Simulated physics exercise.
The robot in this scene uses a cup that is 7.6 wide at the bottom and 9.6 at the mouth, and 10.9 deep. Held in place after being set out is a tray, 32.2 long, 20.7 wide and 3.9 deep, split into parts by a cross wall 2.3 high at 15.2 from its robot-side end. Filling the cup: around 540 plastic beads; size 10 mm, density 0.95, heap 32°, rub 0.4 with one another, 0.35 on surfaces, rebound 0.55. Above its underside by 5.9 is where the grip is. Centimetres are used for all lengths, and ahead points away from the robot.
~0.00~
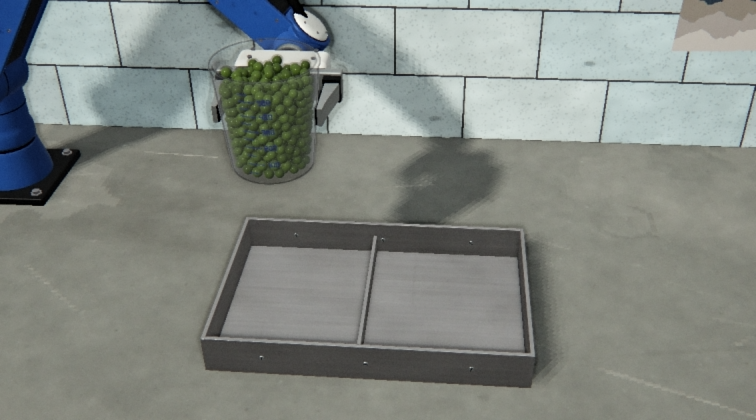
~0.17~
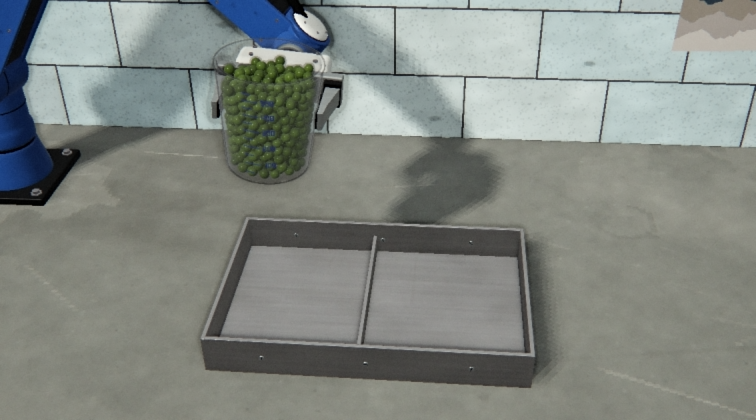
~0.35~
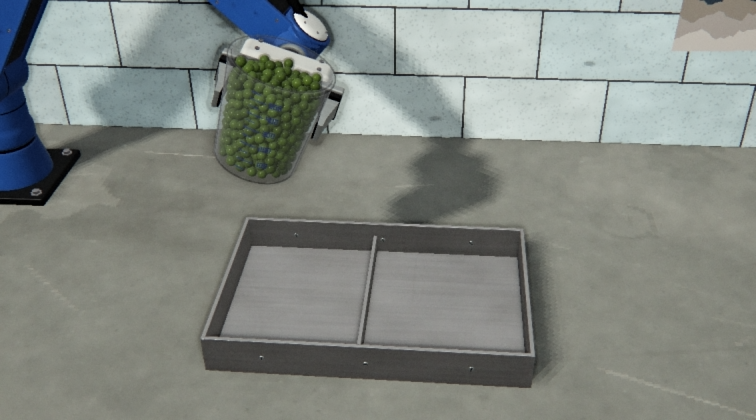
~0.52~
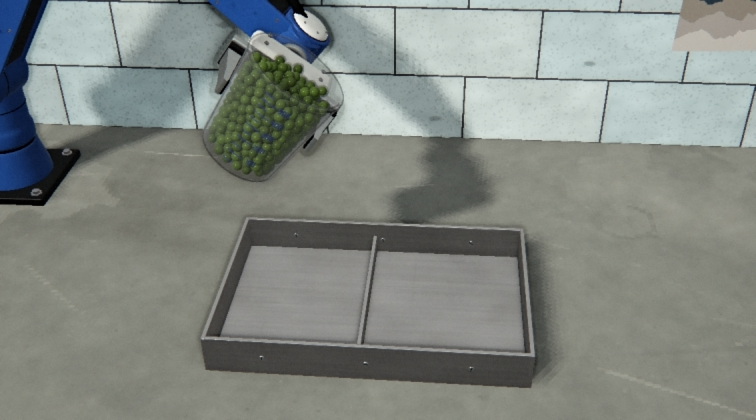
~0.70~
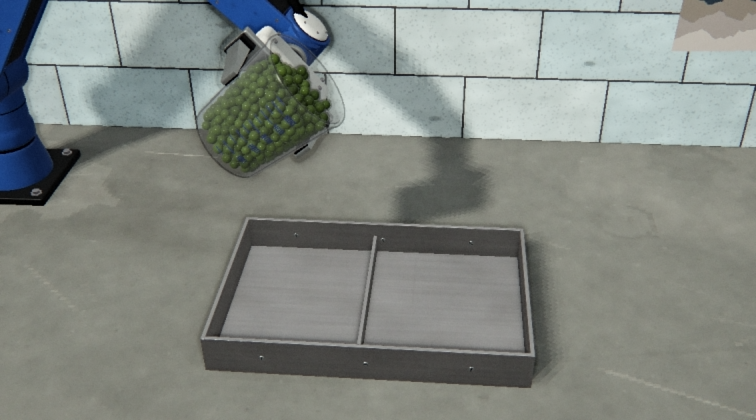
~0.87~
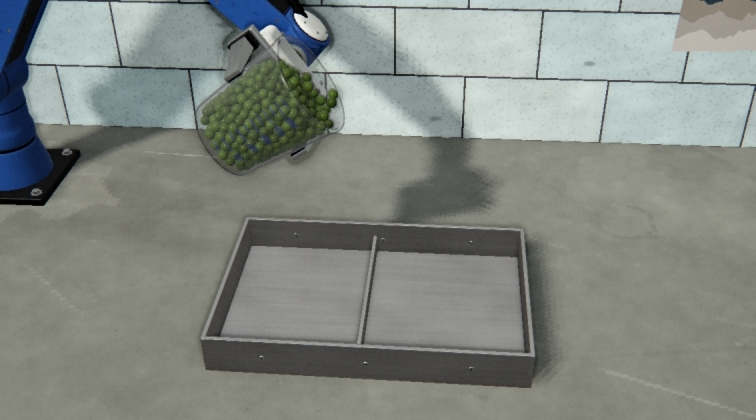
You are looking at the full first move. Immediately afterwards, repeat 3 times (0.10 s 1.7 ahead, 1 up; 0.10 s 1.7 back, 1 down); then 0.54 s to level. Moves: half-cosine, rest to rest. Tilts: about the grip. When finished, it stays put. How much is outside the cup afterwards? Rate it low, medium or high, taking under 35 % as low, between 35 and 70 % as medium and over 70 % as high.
Rating: Low.
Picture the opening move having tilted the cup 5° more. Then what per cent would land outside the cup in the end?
Near 25 %.
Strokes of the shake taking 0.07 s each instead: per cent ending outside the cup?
Then about 30 per cent.
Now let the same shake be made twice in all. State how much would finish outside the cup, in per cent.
About 10 per cent in that case.
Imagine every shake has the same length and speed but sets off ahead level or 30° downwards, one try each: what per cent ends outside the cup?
First try some 15 %, second try some 5 %.
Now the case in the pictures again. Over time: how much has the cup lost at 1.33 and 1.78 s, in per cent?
At the first time about 10 per cent, at the second about 20 per cent.
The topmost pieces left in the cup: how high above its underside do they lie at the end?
Roughly 11.0 cm.
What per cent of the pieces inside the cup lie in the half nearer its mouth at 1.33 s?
Something like 45 percent sits in that half.
After 1.33 s, tilted 55° forward, highest piece 27 above the table; 489 in the cup, 16 in the far-side part, 2 in the robot-side part, 38 in flight or on a rim.
After 1.78 s, tilted 21° forward, highest piece 28 above the table; 446 in the cup, 77 in the far-side part, 16 in the robot-side part, 2 on the table or floor, 4 in flight or on a rim.
After 2.21 s, level, highest piece 29 above the table; 446 in the cup, 81 in the far-side part, 16 in the robot-side part, 2 on the table or floor.
After 3.26 s, level, highest piece 29 above the table; 446 in the cup, 81 in the far-side part, 16 in the robot-side part, 2 on the table or floor.
At rest, 446 in the cup, 81 in the far-side part, 16 in the robot-side part, 2 on the table or floor. That is 18 % outside the cup.
